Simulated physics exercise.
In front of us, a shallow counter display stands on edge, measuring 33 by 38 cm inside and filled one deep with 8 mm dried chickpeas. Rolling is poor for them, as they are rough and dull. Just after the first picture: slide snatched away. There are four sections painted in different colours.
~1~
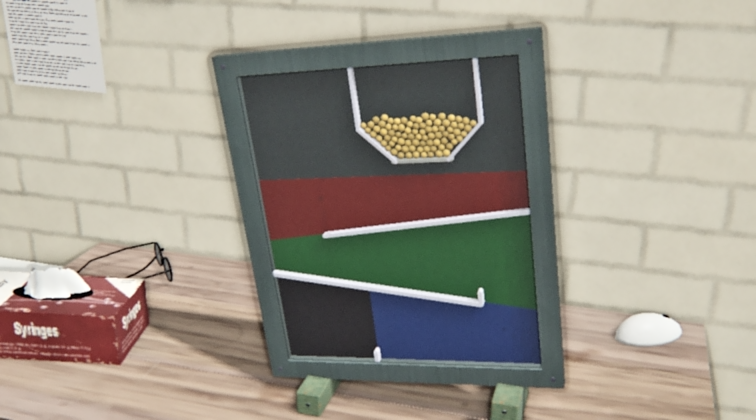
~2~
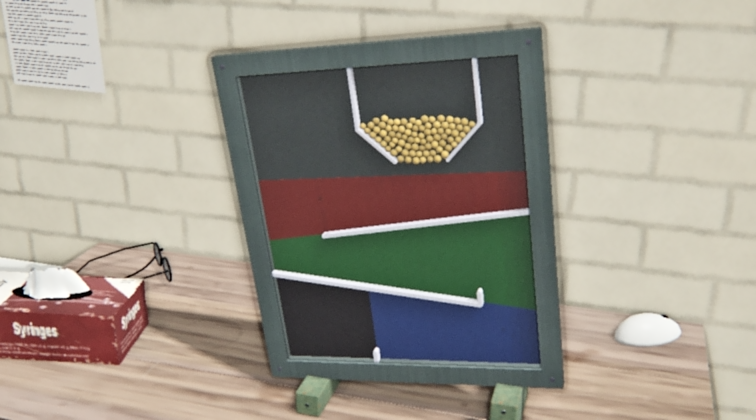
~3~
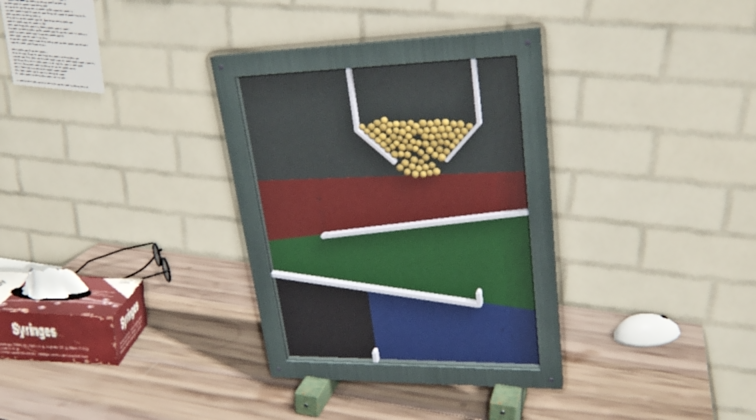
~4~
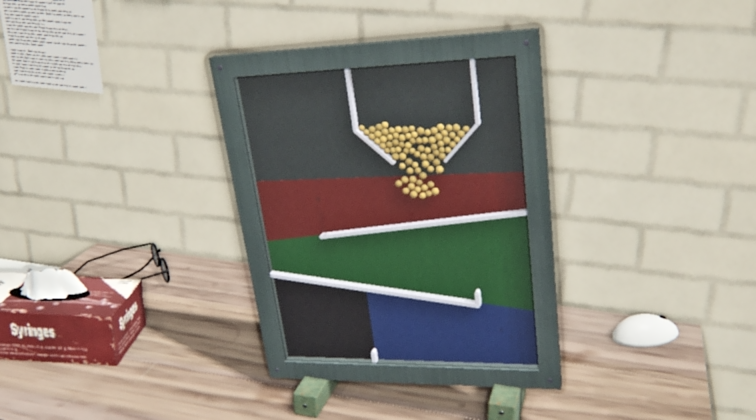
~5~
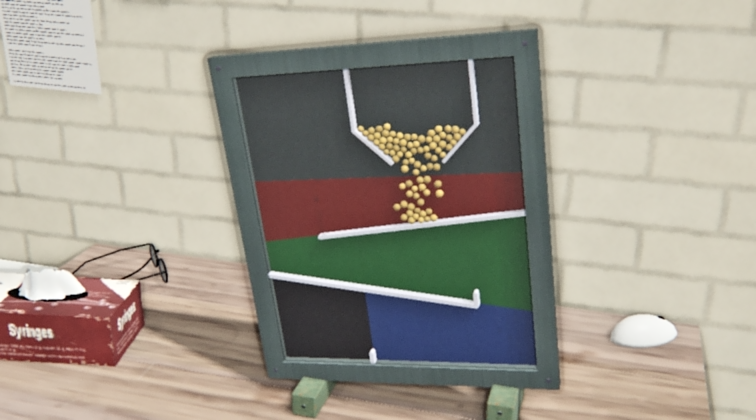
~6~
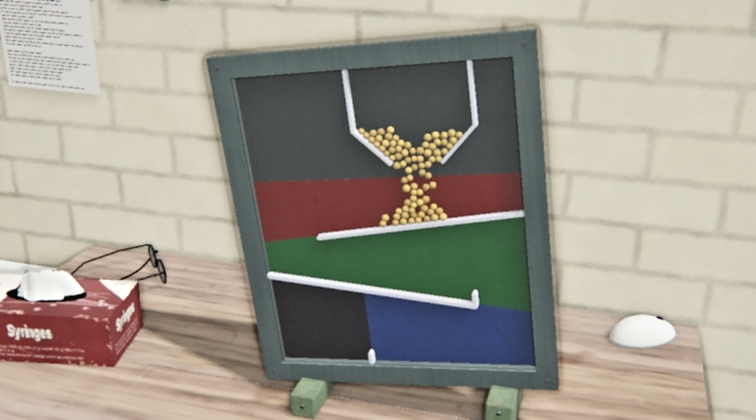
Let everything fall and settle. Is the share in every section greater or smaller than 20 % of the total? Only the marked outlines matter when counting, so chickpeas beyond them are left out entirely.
Red section, greater; blue section, smaller; green section, greater; black section, smaller.
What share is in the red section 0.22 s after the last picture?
Close to 100 % of the load.
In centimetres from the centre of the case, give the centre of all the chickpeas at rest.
Left: About 4 cm; below: About 3 cm.
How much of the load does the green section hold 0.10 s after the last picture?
That comes to some 0 percent of the load.
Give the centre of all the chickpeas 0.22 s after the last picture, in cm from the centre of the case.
About 1 cm right and 1 cm above.
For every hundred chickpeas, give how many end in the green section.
Share at rest there: Approx. 60 %.
Then, 0.10 s after the last picture, the chickpeas' middle is 2 cm right of and 4 cm above the centre; red 80 %.
Then, 0.22 s after the last picture, the chickpeas' middle is 1 cm right of and 1 cm above the centre; red 100 %.
Then, 0.45 s after the last picture, the chickpeas' middle is 2 cm left of and 1 cm below the centre; red 75 %, green 25 %.
All still 2.5 s after it, red 40 %, blue 0 %, green 60 %, black 0 %.
